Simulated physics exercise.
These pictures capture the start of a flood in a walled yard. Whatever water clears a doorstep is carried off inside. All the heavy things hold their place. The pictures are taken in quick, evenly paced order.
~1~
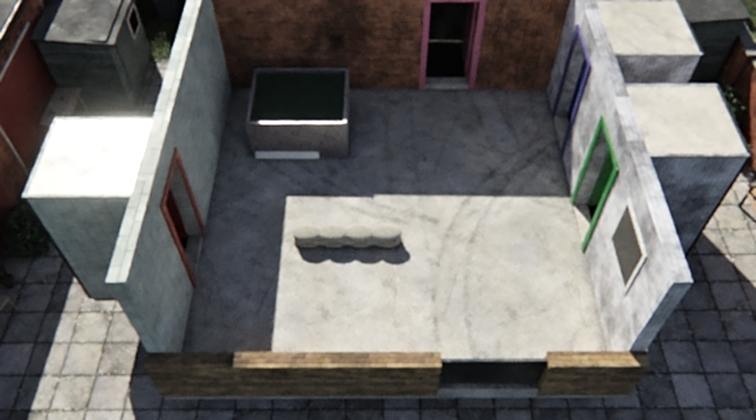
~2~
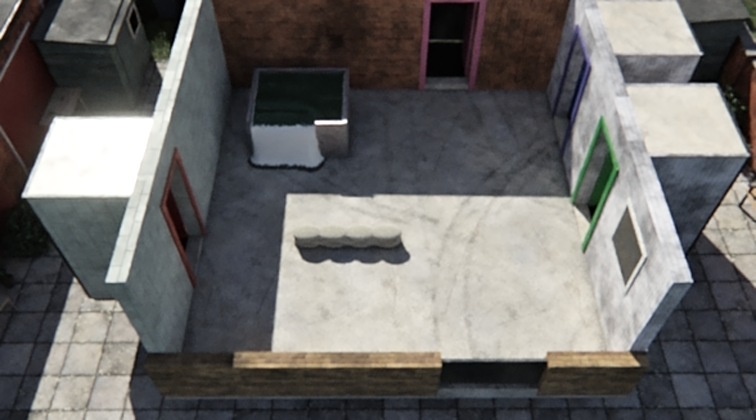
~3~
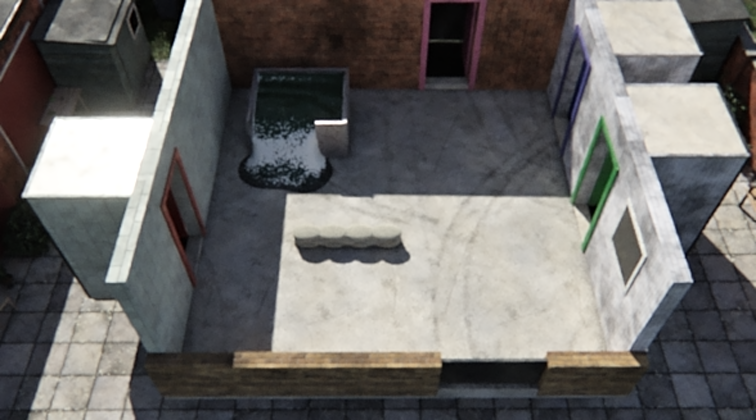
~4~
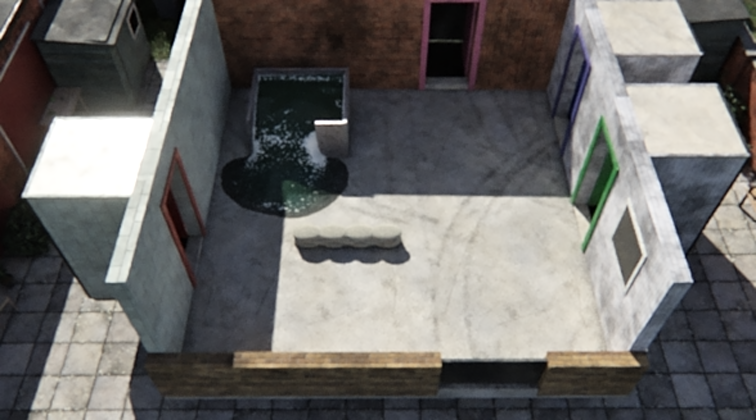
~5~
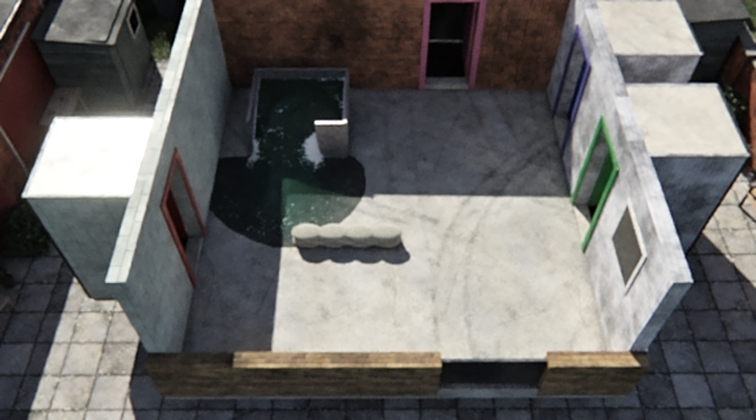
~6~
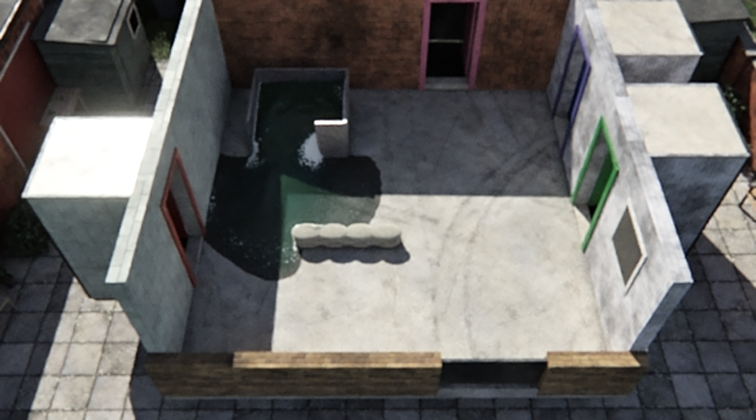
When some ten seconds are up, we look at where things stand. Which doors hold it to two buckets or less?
The green door sees more than two buckets come in; the red door sees more than two buckets come in; the blue door sees no more than two buckets come in; the pink door sees no more than two buckets come in.
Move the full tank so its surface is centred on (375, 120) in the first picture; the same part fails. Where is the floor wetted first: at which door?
My answer: The red-painted one.
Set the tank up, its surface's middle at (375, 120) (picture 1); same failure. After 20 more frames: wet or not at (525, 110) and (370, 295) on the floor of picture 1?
Point 1: Not wet; point 2: Not wet.
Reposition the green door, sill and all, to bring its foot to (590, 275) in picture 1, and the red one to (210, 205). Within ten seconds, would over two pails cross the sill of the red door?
As it turns out, the red one runs over.
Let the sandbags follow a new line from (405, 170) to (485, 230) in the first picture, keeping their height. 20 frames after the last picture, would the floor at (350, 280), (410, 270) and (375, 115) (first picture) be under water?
As listed: Submerged, submerged, spared.
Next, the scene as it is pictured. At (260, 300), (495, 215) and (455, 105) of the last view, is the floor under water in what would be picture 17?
The three points read soaked through, soaked through and clear.
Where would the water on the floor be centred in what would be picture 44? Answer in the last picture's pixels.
Centre: Close to (399, 246).
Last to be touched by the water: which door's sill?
It is the door marked pink.
A moment on, water covers 25 % of the floor; the green door not reached, the red door under two buckets in, the blue door not reached, the pink door not reached.
Next, water covers 40 % of the floor; the green door not reached, the red door over two buckets in, the blue door not reached, the pink door not reached.
Then, water covers 60 % of the floor; the green door under two buckets in, the red door over two buckets in, the blue door not reached, the pink door not reached.
Later, water covers 75 % of the floor; the green door over two buckets in, the red door over two buckets in, the blue door wet at the sill, nothing in, the pink door not reached.
In the end, water covers 90 % of the floor; the green door far over two buckets in, the red door over two buckets in, the blue door wet at the sill, nothing in, the pink door wet at the sill, nothing in.
